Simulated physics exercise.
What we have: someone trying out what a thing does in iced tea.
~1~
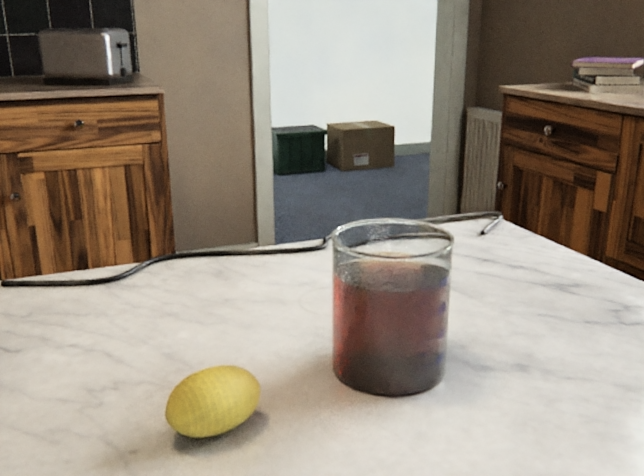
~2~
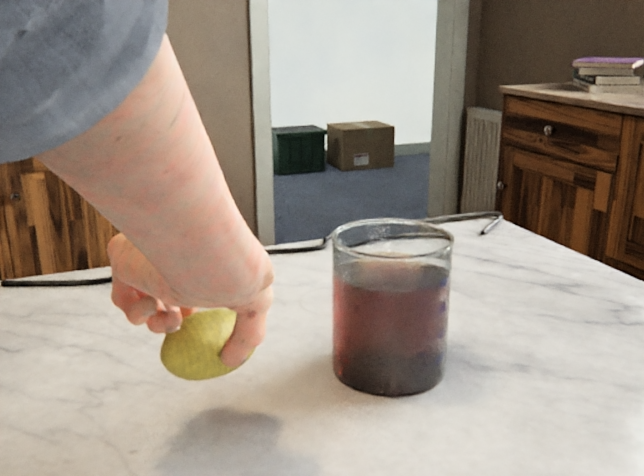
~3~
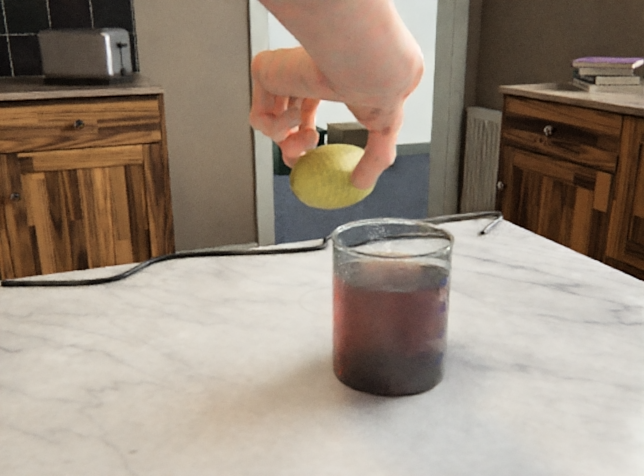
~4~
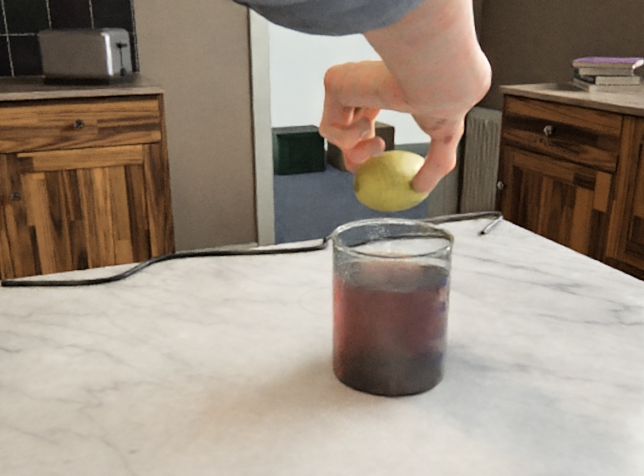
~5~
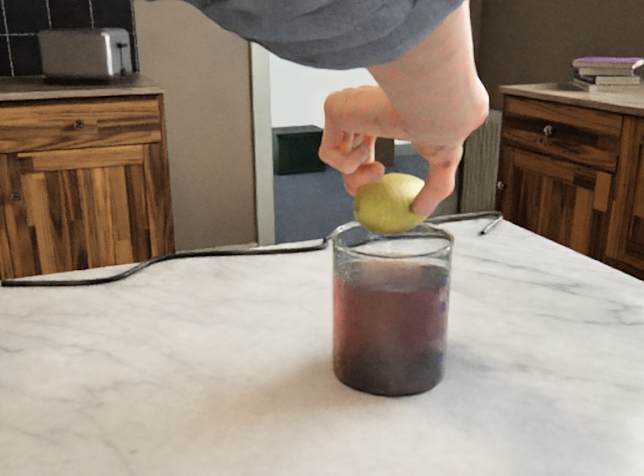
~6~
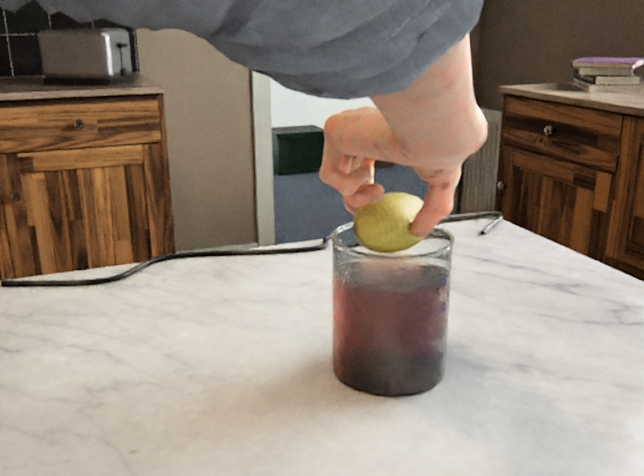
A hand lifts the lemon off the table, carries it right, and lowers it over the beaker.
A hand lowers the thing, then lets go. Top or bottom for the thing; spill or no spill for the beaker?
In the iced tea, the object is held up; as for the beaker, it holds everything.
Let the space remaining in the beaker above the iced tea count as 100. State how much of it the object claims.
I reckon close to 40 in a hundred.
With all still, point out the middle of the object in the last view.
Its centre ends up around (391, 274) in the last picture.
A moment on, the lemon enters the iced tea; the beaker is about three quarters full.
Further on, the lemon comes up again; the beaker is nearly full.
When it is over, the lemon is afloat; the beaker is nearly full; none went over.
